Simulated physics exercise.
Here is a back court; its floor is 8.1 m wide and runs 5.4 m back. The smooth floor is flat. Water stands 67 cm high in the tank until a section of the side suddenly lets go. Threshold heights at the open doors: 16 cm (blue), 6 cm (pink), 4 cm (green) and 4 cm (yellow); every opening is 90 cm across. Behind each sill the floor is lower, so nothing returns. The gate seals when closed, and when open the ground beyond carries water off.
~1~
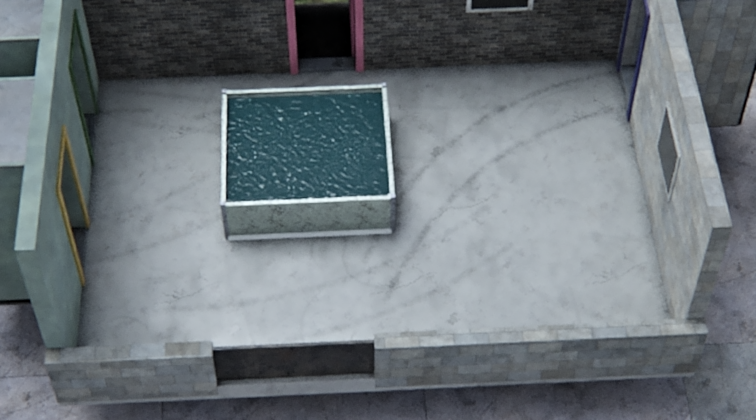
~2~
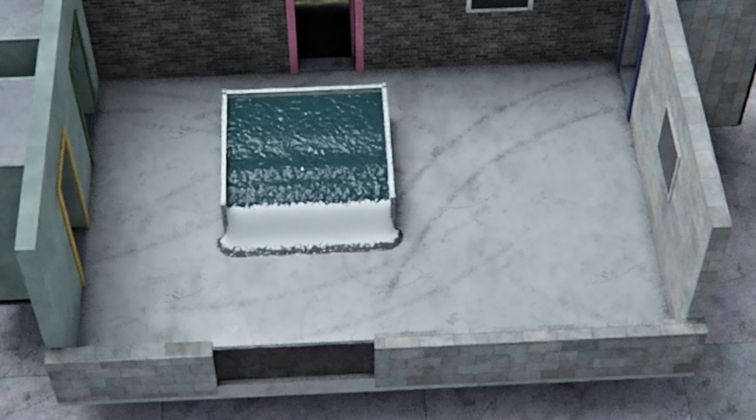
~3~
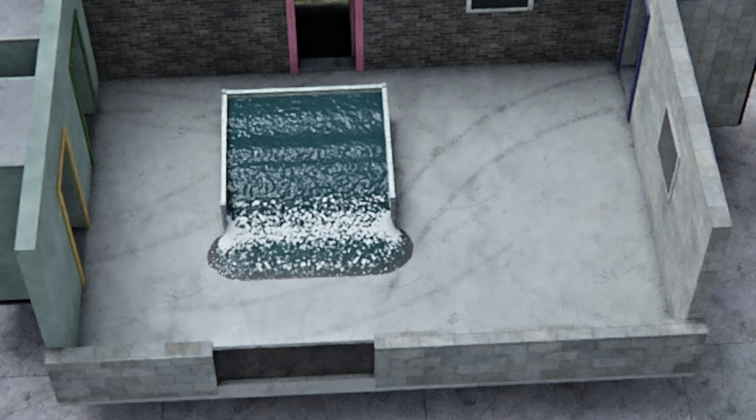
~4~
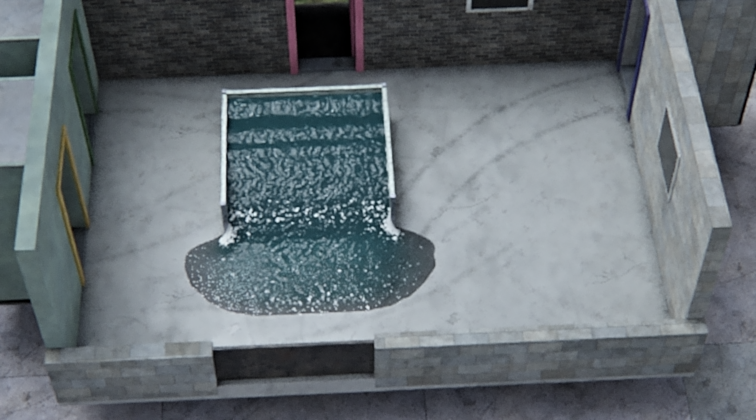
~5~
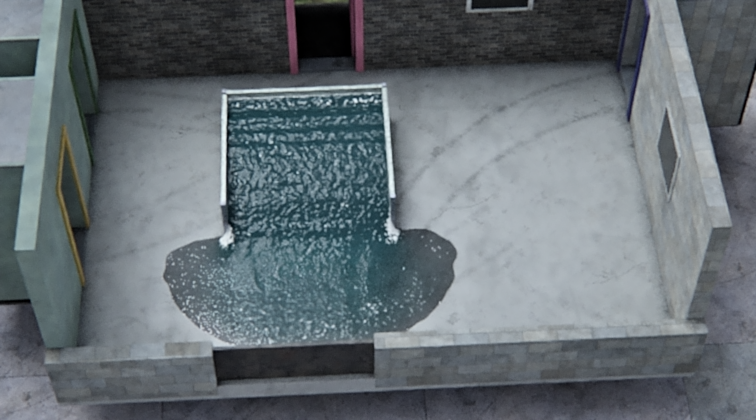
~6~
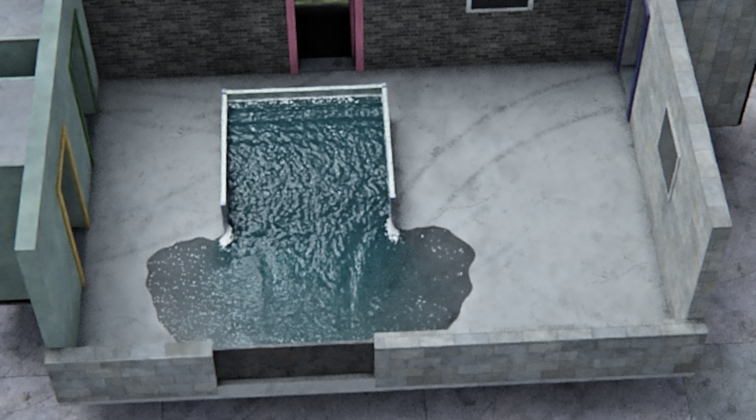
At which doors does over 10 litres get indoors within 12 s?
The water let in: At the blue door it keeps below the limit; at the pink door it goes over the limit; at the green door it goes over the limit; at the yellow door it passes the limit.
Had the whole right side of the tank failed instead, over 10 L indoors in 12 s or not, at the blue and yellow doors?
Against that limit: Blue past it, yellow above.
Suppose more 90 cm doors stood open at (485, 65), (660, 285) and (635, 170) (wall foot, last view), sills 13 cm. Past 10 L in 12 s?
In that order: Not over, past it, under.
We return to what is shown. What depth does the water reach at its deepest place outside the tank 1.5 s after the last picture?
Roughly 46 cm.
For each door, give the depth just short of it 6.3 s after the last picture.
Depths in cm: Blue 13, pink 4, green 8, yellow 8.
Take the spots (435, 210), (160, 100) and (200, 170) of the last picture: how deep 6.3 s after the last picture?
In that order: 0, 14 and 4 cm.
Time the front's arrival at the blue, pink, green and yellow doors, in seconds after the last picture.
Blue 3.2 s, pink 4.5 s, green 2.6 s, yellow 1.8 s.
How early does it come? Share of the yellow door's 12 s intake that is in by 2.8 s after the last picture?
Some 10 per cent by then.
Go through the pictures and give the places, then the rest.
The first frame shows the tank at (306, 147) is whole and still, 67 cm deep.
In the second frame, the front is at (222, 241), 1.3 m from the gap at (309, 220); 0.6 m2 of floor is under water; 67 cm left at the back of the tank.
In the third frame, water pours out at (309, 223) and has run 1.4 m, to (217, 265); typically 12 cm deep outside, 67 cm at the tank's back.
In the fourth frame, water pours out at (310, 224) and has run 1.8 m, to (200, 283); typically 10 cm deep outside, 66 cm at the tank's back.
In the fifth frame, the front is at (430, 305), 2.1 m from the gap at (310, 225); 5.8 m2 of floor is under water; 59 cm left at the back of the tank.
In the sixth frame, the front is at a hidden place, 2.5 m from the gap at (310, 225); 7.7 m2 of floor is under water; 55 cm left at the back of the tank.
Then, 0.7 s after the last picture water covers 30 % of the floor and is deepest (46 cm) near (305, 355); blue door not reached, pink door not reached, green door not reached, yellow door not reached.
Then, 1.5 s after the last picture water covers 35 % of the floor and is deepest (46 cm) near (76, 377); blue door not reached, pink door not reached, green door not reached, yellow door not reached.
Then, 2.8 s after the last picture water covers 60 % of the floor and is deepest (32 cm) near (89, 376); blue door not reached, pink door not reached, green door 4 cm at the sill, 0 L in, yellow door 12 cm at the sill, 11 L in.
Then, 6.3 s after the last picture water covers 95 % of the floor and is deepest (17 cm) near (97, 114); blue door 13 cm at the sill, 1 L in, pink door 4 cm at the sill, 0 L in, green door 8 cm at the sill, 3 L in, yellow door 8 cm at the sill, 81 L in.
Then, 11.3 s after the last picture water covers 100 % of the floor and is deepest (11 cm) near (251, 117); blue door 8 cm at the sill, 1 L in, pink door 11 cm at the sill, 105 L in, green door 7 cm at the sill, 74 L in, yellow door 7 cm at the sill, 98 L in.
